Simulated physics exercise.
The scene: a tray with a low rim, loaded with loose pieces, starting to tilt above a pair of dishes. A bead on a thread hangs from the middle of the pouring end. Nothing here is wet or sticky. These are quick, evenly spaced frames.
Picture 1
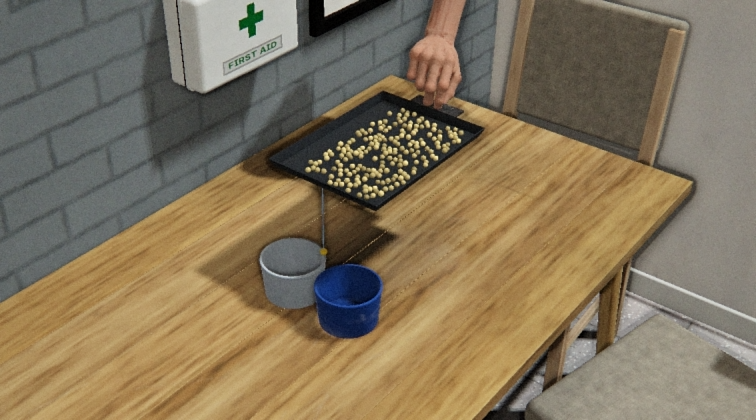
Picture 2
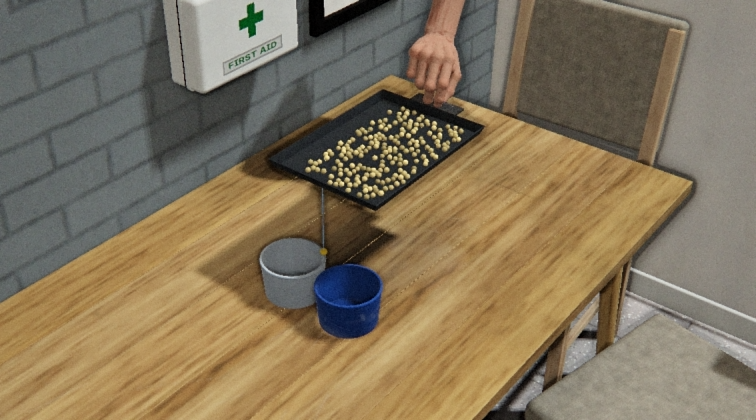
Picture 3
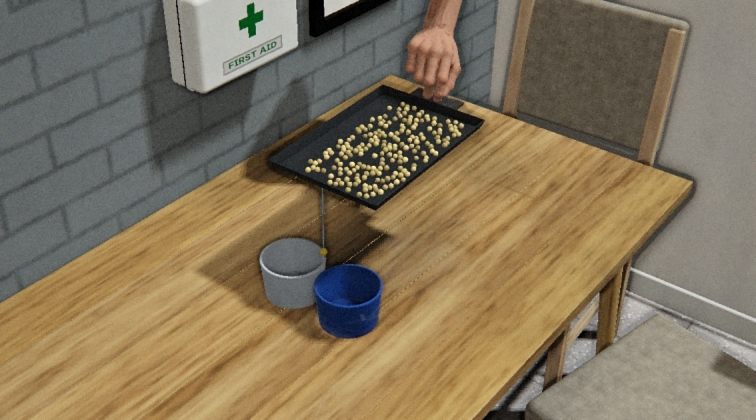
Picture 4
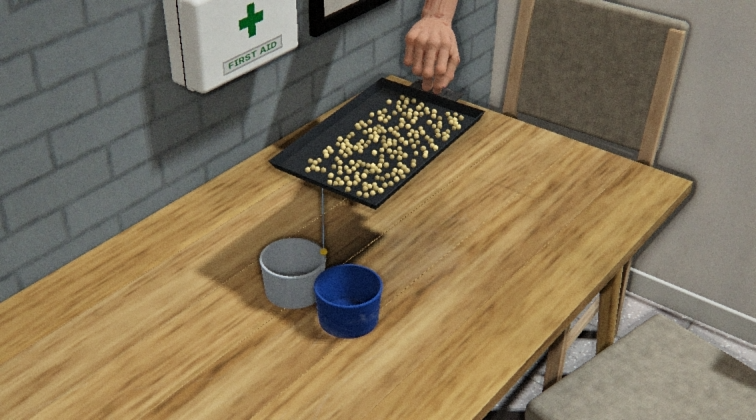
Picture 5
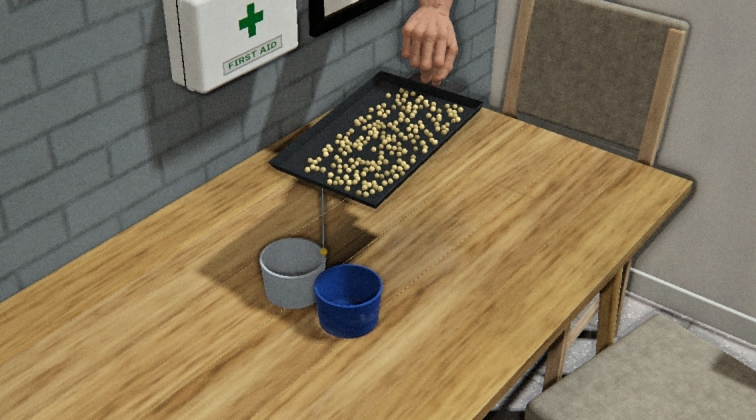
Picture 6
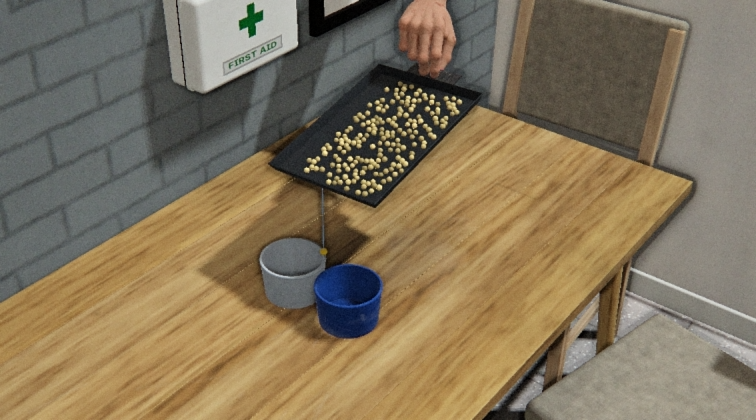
The clip shows a hand holding the far end of a dark tray of small, pale round pieces above a grey dish and a blue dish on a wooden table, slowly raising that end so the tray tilts slightly.
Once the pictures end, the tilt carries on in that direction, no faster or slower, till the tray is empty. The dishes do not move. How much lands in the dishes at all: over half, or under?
Together they catch over half.
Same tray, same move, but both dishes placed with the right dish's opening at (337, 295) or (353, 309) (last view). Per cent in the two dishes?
Roughly 60 per cent, and 30 per cent.
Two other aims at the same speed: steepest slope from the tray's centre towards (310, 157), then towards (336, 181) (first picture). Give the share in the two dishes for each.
First some 30, then 80 per cent.
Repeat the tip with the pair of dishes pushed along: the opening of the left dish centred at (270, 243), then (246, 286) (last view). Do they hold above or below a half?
In turn: More than half; below a half.
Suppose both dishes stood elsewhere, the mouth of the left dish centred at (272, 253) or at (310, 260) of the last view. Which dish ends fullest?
One: The left dish. Two: Left.
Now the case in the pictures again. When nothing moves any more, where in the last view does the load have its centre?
Near (286, 284).
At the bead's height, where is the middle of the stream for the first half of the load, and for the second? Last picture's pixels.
First near (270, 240), later near (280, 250).
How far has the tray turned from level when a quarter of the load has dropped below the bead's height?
At about 80°.
Soon after the last picture, tray tipped steeply; most on the tray; a small part in the left dish; a small part outside both; a small part in the air.
A little later, tray tipped right over; a stray few on the tray; a stray few in the right dish; about half in the left dish; about a quarter outside both; about a quarter in the air.
Later still, tray tipped past a quarter turn; a stray few in the right dish; about two thirds in the left dish; about a third outside both.
At rest, tray tipped past a quarter turn; a stray few in the right dish; about two thirds in the left dish; about a third outside both.
